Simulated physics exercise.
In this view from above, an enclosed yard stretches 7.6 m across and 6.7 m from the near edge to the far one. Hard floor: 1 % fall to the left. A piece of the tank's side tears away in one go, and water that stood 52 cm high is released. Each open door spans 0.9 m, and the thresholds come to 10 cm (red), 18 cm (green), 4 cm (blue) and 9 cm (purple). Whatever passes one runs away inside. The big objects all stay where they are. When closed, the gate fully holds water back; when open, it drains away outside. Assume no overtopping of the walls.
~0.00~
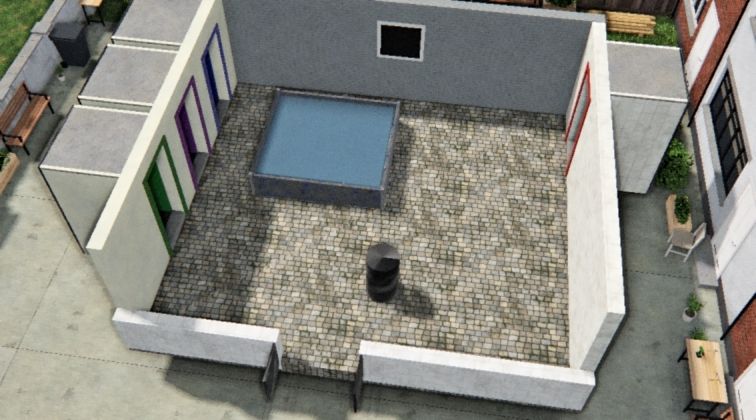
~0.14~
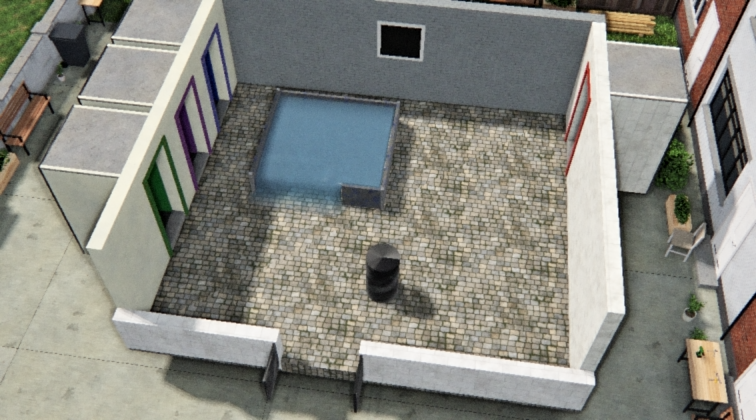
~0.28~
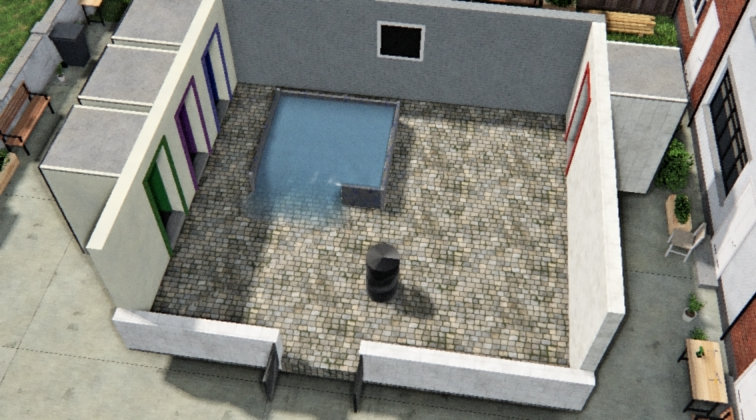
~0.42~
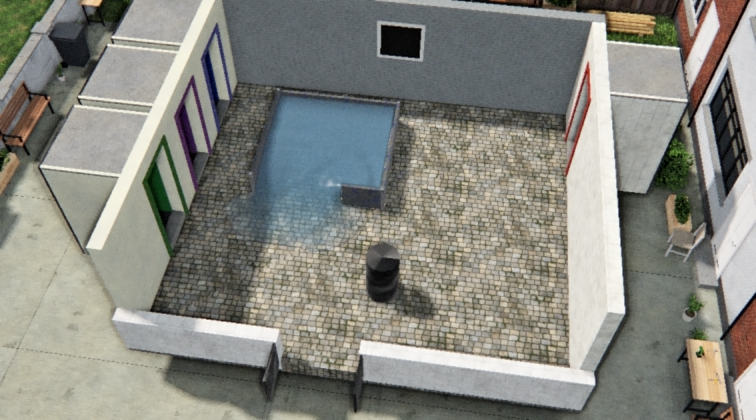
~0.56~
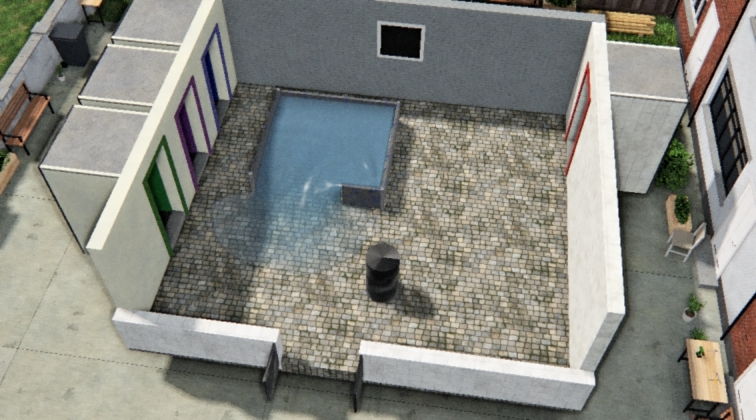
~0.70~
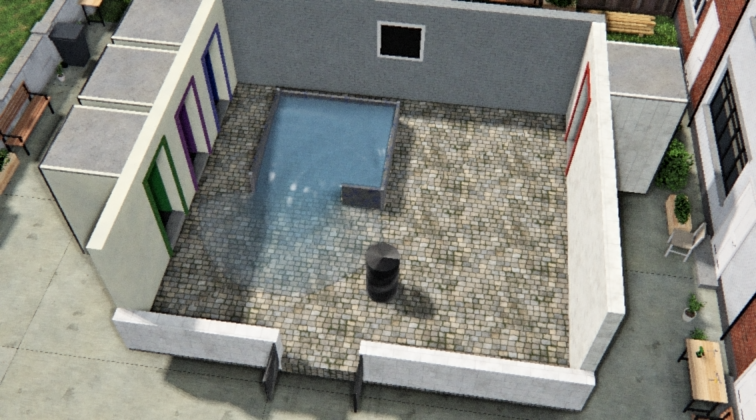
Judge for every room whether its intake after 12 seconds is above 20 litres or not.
My prediction: The red door stops short of the limit, the green door stops short of the limit, the blue door overruns the limit, the purple door stops short of the limit.
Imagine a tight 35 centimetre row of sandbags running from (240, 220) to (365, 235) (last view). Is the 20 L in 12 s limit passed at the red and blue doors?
Well, the red one ends up within bounds and the blue one ends up more than allowed.
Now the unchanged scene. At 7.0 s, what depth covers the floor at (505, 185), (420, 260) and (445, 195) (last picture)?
First 0 cm, then 2 cm, then 0 cm.
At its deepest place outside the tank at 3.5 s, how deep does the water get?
30 cm or so.
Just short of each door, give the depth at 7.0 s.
Depths in cm: Red 0, green 14, blue 4, purple 8.
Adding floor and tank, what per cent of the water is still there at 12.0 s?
Some 74 out of every hundred parts.
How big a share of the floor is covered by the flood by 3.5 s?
Around 30 per cent wet.
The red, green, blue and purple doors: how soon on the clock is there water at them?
Times: Red 9.0 seconds, green 1.1 seconds, blue 5.5 seconds, purple 3.0 seconds.
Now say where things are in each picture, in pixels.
In the first picture, still water, 52 cm deep, in the tank at (328, 140).
In the second picture, water pours out at (299, 193) and has run 1.0 m, to (252, 200); typically 6 cm deep outside, 52 cm at the tank's back.
In the third picture, water pours out at (299, 193) and has run 1.1 m, to (244, 206); typically 9 cm deep outside, 52 cm at the tank's back.
In the fourth picture, water pours out at (299, 193) and has run 1.4 m, to (238, 227); typically 8 cm deep outside, 52 cm at the tank's back.
In the fifth picture, water pours out at (299, 194) and has run 1.8 m, to (303, 271); typically 6 cm deep outside, 52 cm at the tank's back.
In the sixth picture, water pours out at (299, 193) and has run 2.3 m, to (298, 292); typically 5 cm deep outside, 52 cm at the tank's back.
After 1.4 s water covers 25 % of the floor and is deepest (30 cm) near (281, 203); red door not reached, green door 5 cm at the sill, 0 L in, blue door not reached, purple door not reached.
After 2.2 s water covers 30 % of the floor and is deepest (51 cm) near (143, 331); red door not reached, green door 17 cm at the sill, 0 L in, blue door not reached, purple door not reached.
After 3.5 s water covers 30 % of the floor and is deepest (30 cm) near (143, 331); red door not reached, green door 16 cm at the sill, 0 L in, blue door not reached, purple door 2 cm at the sill, 0 L in.
After 7.0 s water covers 60 % of the floor and is deepest (16 cm) near (251, 88); red door not reached, green door 14 cm at the sill, 5 L in, blue door 4 cm at the sill, 0 L in, purple door 8 cm at the sill, 0 L in.
After 12.0 s water covers 100 % of the floor and is deepest (9 cm) near (143, 331); red door 2 cm at the sill, 0 L in, green door 9 cm at the sill, 5 L in, blue door 9 cm at the sill, 51 L in, purple door 5 cm at the sill, 0 L in.
